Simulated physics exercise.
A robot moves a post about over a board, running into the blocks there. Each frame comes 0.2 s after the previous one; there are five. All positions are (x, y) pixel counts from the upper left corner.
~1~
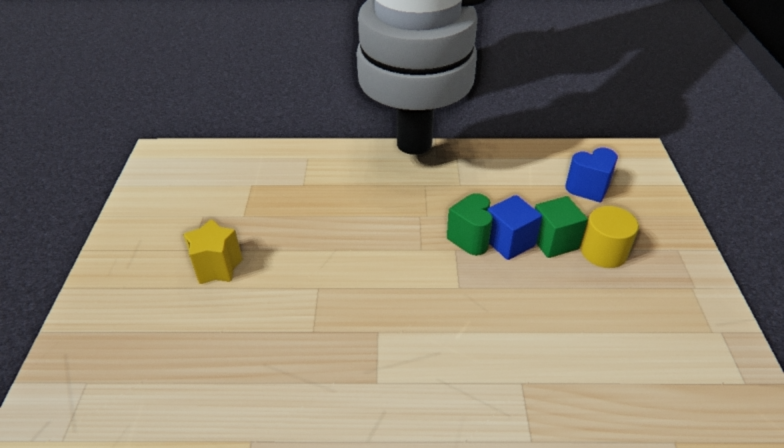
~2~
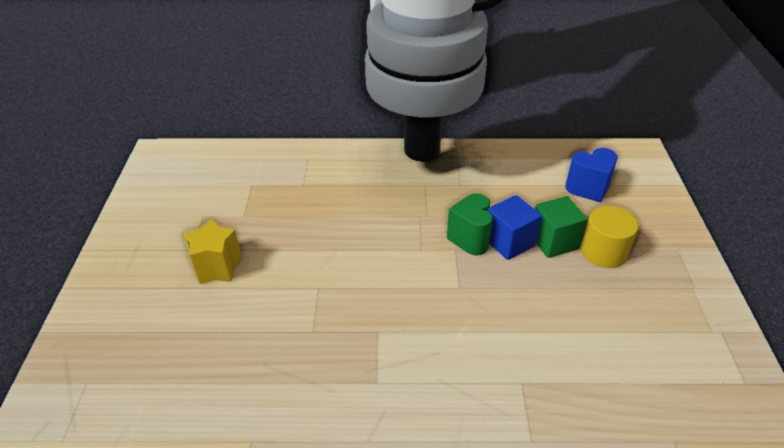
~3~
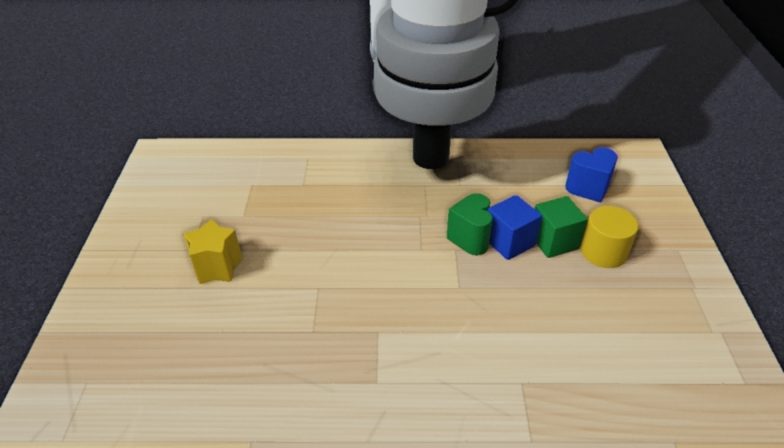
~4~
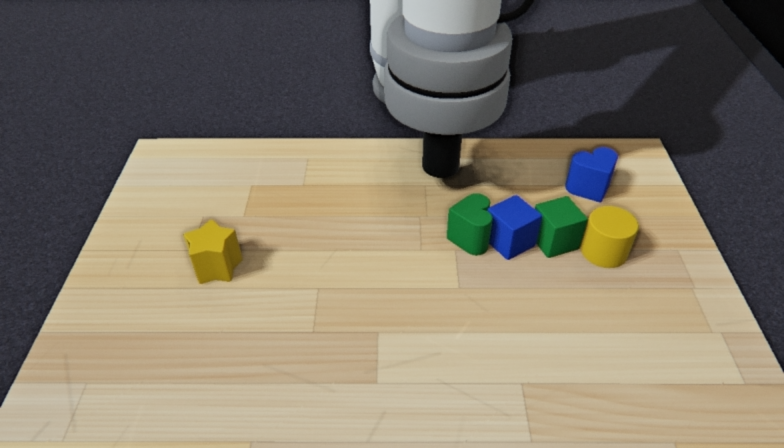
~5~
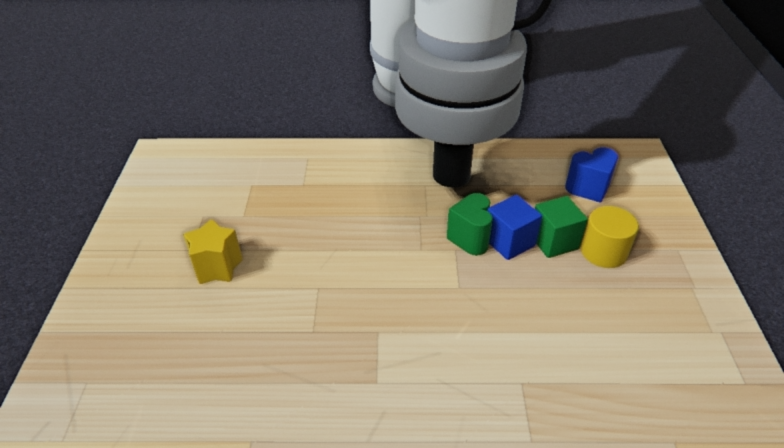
A grey and white robot arm with a black post reaches over the far edge of a pale wooden board on a dark surface, seen from above at a fixed angle. A yellow star sits at left; at right a green heart, blue cube, green cube and yellow cylinder form a row, with a blue heart behind. The post moves slightly right and nearer, closing on the green heart, while every block stays still.
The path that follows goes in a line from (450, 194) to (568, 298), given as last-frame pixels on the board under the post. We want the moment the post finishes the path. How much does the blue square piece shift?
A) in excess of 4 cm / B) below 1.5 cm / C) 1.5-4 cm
The answer is A.
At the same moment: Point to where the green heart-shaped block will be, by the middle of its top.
Expect it around (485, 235).
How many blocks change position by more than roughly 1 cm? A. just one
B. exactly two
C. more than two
The answer is B.
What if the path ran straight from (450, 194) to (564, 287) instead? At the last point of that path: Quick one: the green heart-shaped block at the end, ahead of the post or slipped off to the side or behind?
The block gets away.
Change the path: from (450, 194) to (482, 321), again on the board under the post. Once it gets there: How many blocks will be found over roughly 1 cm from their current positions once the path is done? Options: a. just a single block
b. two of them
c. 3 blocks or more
It's b.
On the path given first. One third of the way, post (487, 208); green heart-shaped block (475, 223), turned 30° clockwise; blue square piece (520, 221), turned 35° anticlockwise.
Two thirds of the way, post (527, 242); green heart-shaped block (485, 235), turned 90° clockwise; blue square piece (562, 255).
At the end, post (573, 281); green heart-shaped block (485, 235), turned 90° clockwise; blue square piece (614, 296); green square piece still.
